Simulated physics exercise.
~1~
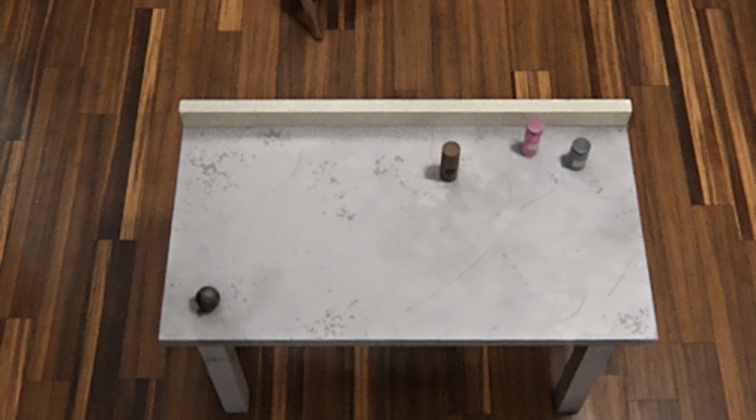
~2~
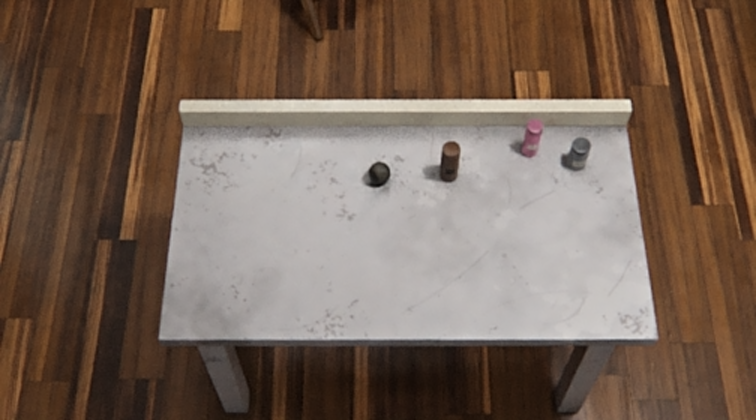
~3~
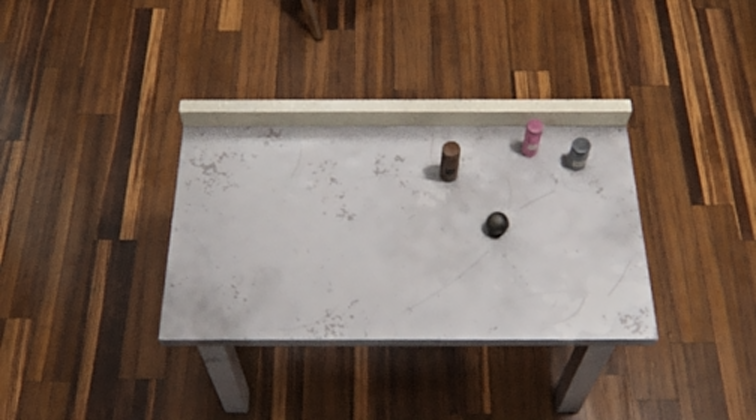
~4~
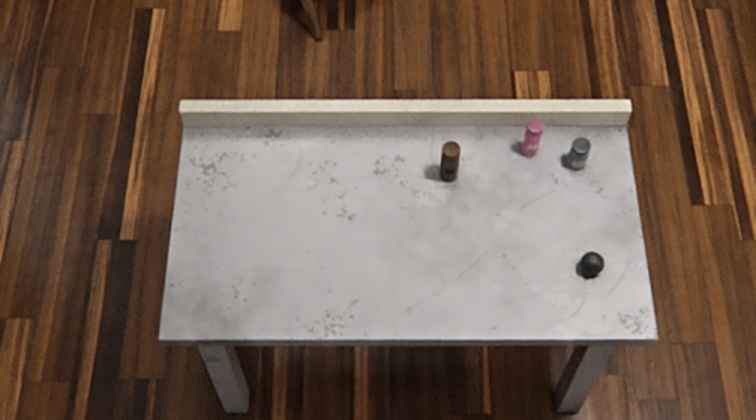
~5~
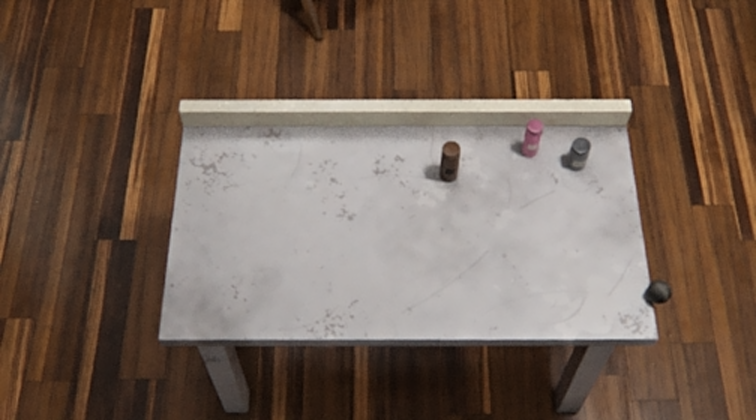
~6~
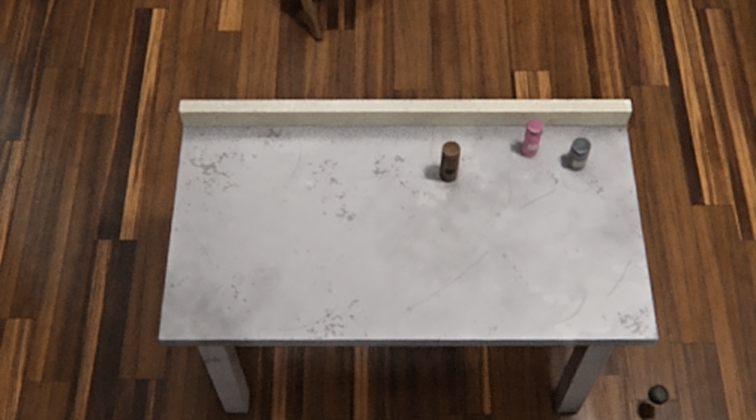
On a pale marble-patterned table with a raised far edge, a black ball moves right and up toward the rail, then travels down and right past three standing shakers, crosses the right edge and drops to the wooden floor, while the brown, pink and grey shakers stay upright.
